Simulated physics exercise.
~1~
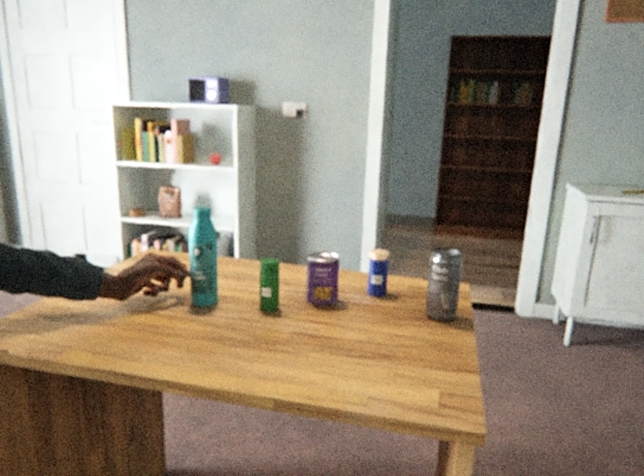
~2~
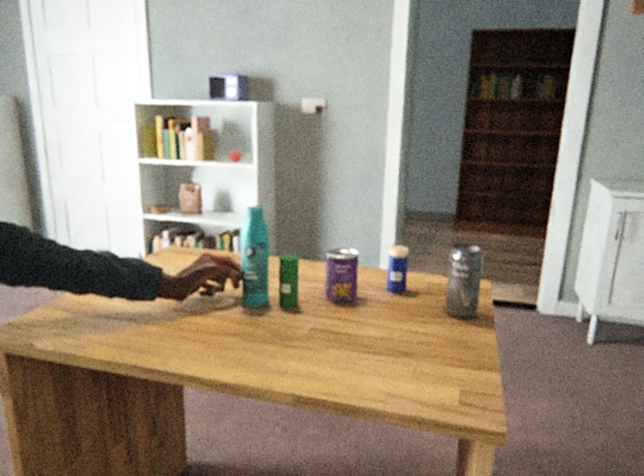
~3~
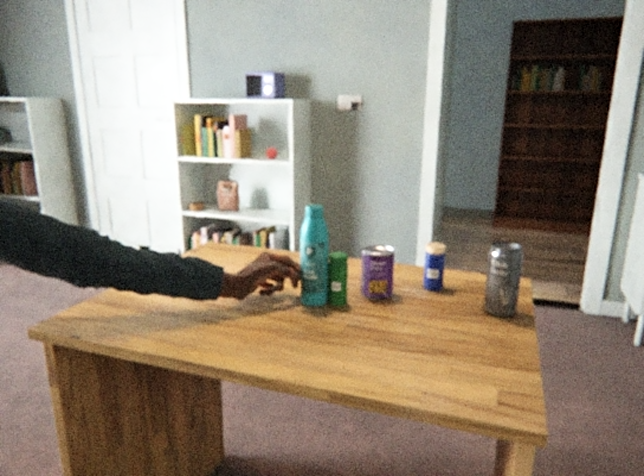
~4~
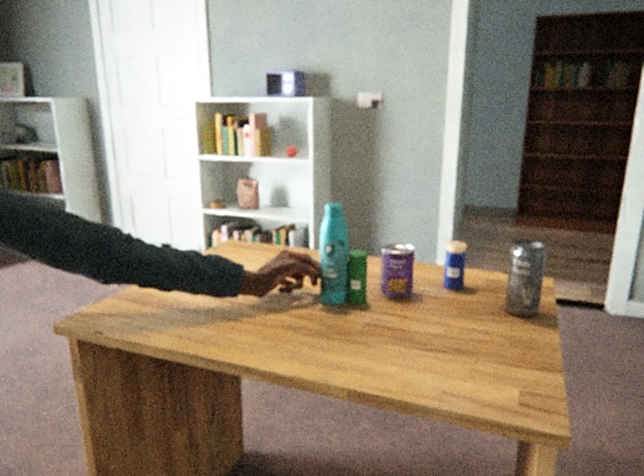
A dark-sleeved arm reaches in from the left over a wooden table, seen from slightly above in a grey-walled room with a white bookshelf and an open doorway behind. On the table, from left to right, stand a turquoise bottle, a green shaker, a purple tin, a blue shaker and a grey can. The fingers push the bottle to the right, closing the gap to the green shaker, as the view pans slightly left. The bottle slides up beside the shaker, which shifts a little to the right. At the end all five items remain upright, the hand still close to the bottle.
